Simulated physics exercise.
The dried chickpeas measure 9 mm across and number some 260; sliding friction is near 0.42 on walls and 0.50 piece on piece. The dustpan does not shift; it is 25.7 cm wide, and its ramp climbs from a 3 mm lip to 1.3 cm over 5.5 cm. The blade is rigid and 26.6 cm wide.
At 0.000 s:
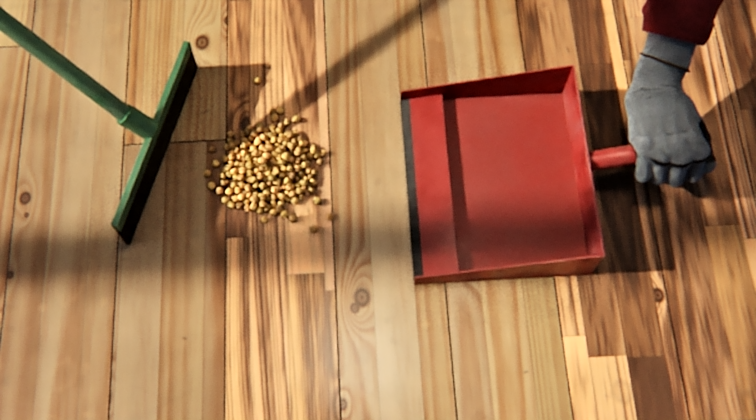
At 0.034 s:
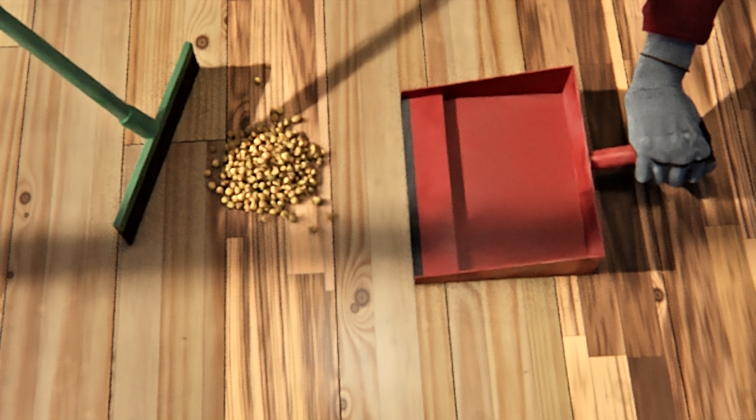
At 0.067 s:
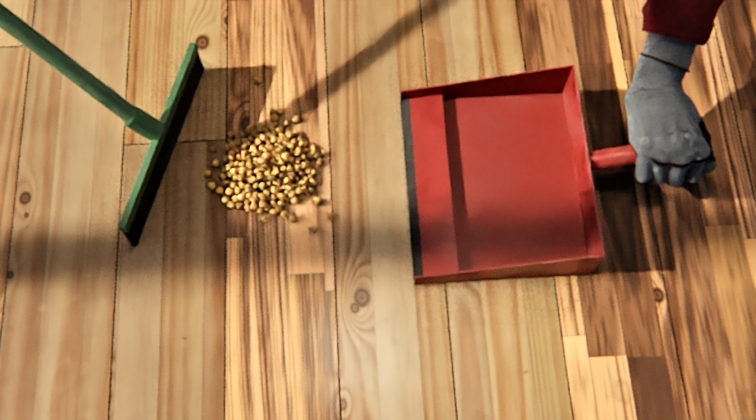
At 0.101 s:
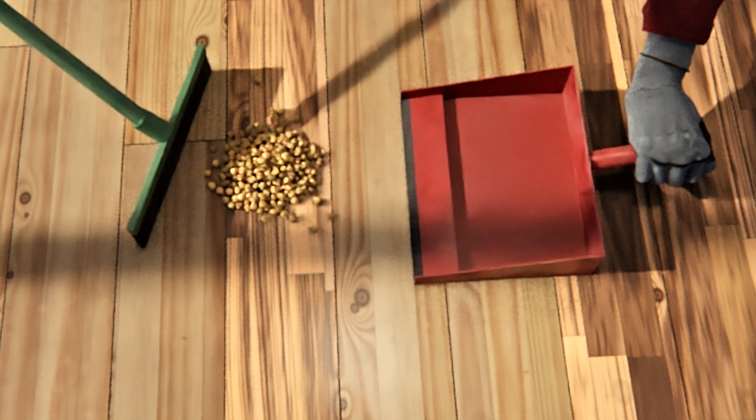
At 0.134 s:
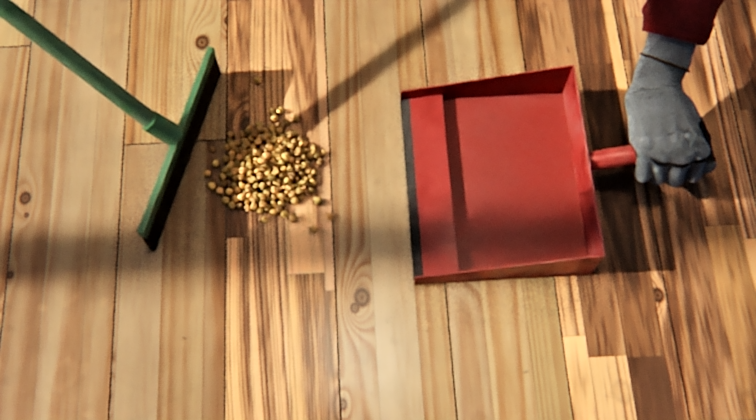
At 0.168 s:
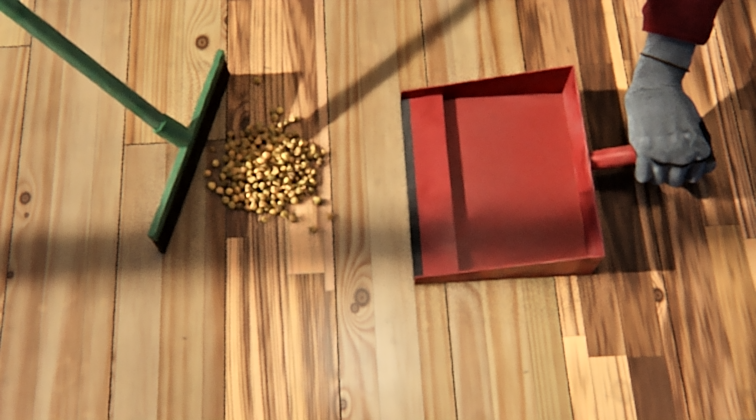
Green blade on a pole sliding right across a wooden floor to a pile of chickpeas, a gloved hand holding a red dustpan still.
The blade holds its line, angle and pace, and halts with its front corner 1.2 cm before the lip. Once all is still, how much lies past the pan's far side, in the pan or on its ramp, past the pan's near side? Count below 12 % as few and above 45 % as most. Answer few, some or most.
Far side: Few, pan: Some, near side: Few.
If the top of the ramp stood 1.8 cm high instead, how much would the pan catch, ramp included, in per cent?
Then about 15 per cent.
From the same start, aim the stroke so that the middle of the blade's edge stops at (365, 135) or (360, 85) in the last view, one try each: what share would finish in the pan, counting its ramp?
About 0 and 0 per cent.
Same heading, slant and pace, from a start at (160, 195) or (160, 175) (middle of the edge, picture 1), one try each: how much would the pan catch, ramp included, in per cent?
About 30 and 30 per cent.
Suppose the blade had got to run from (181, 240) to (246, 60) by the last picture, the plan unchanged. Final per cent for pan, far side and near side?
Pan 20, far 0, near 5.
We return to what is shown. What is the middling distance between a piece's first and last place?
Roughly 18 cm.
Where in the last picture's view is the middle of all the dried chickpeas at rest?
Near (398, 200).
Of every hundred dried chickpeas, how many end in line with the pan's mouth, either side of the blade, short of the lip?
About 80 per cent.
Then, at 0.45 s, middle of the blade 17 cm from the lip; 0 % over the lip, far side 0 %, near side 0 %.
Then, at 0.64 s, middle of the blade 9 cm from the lip; 0 % over the lip, far side 0 %, near side 0 %.
Then, at 0.95 s, middle of the blade 5 cm from the lip; 20 % over the lip, far side 0 %, near side 0 %.
By 1.6 s all is still; far side 0 %, pan 20 %, near side 0 %, in front of the lip or behind the blade 80 %.
